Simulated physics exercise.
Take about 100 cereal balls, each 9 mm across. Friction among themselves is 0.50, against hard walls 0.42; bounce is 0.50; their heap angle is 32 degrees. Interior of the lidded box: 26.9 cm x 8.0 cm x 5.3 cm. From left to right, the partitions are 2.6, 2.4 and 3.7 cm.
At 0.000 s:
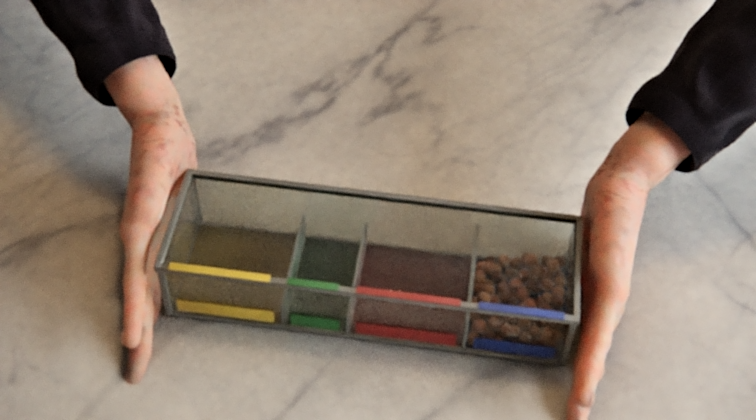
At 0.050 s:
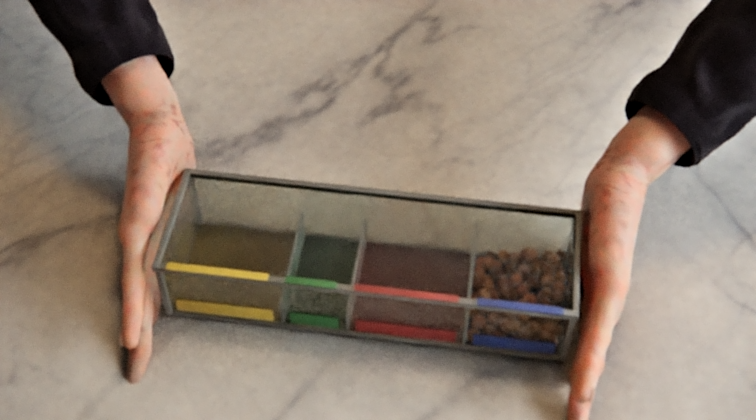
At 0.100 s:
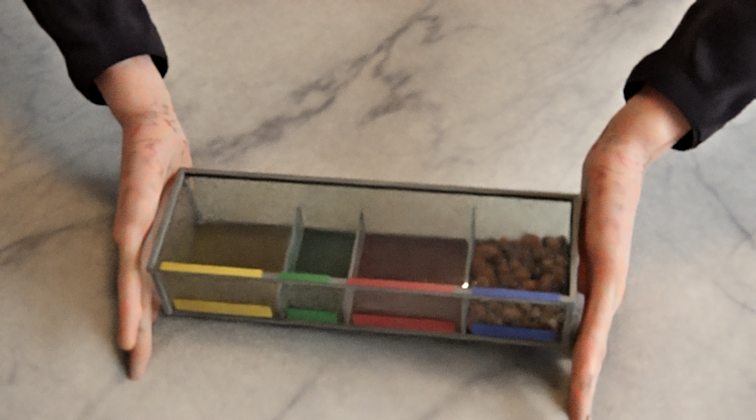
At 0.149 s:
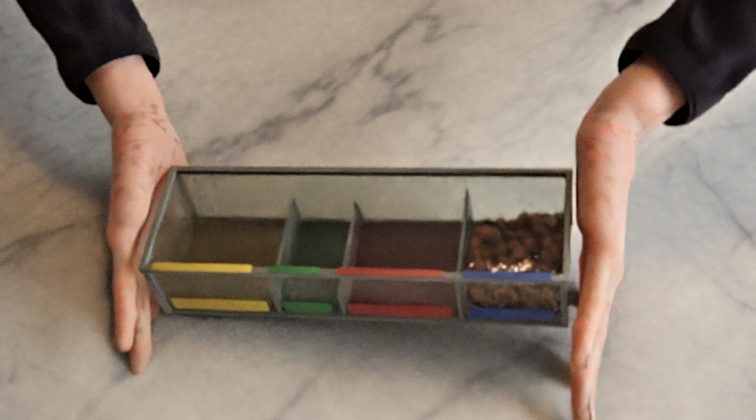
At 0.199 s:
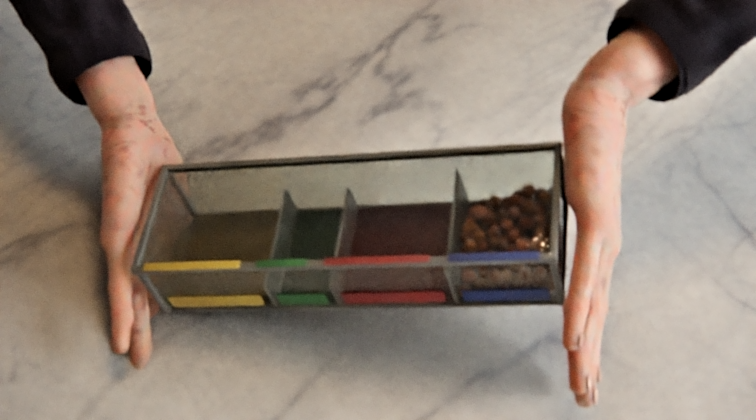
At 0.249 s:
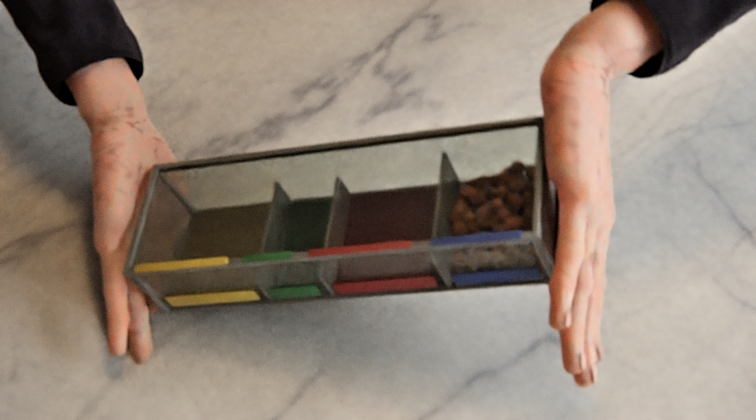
A glass box with yellow, green, red and blue marked compartments, held between two hands above a marble surface, tilts as the right hand lifts its right end, while the brown balls stay in the blue section.
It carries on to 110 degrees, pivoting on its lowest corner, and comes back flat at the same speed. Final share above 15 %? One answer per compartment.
Red: Below or equal, blue: Above, green: Below or equal, yellow: Above.
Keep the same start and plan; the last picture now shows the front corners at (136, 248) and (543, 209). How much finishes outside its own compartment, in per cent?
That would be some 35 in a hundred.
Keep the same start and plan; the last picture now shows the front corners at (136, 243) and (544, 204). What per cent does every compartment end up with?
Red 10, blue 65, green 0, yellow 25.
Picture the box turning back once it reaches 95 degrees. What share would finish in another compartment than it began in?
Near 30 in a hundred, I think.
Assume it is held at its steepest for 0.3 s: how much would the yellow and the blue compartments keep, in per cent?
Yellow keeps 20% and blue keeps 70%.
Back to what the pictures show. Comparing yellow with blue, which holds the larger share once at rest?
More settles in the blue compartment.
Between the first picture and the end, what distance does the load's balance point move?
Net shift: Approx. 7.0 cm.
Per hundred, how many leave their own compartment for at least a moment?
Estimate: Some 30 per cent.
After 1.12 s, tilt 110 degrees; red 10 %, blue 85 %, yellow 5 %.
After 1.70 s, tilt 48 degrees; red 5 %, blue 75 %, yellow 20 %.
Then, at 2.33 s, tilt 0 degrees; red 10 %, blue 70 %, yellow 20 %.
In the end, at 2.9 s, red 10 %, blue 70 %, green 0 %, yellow 20 %.
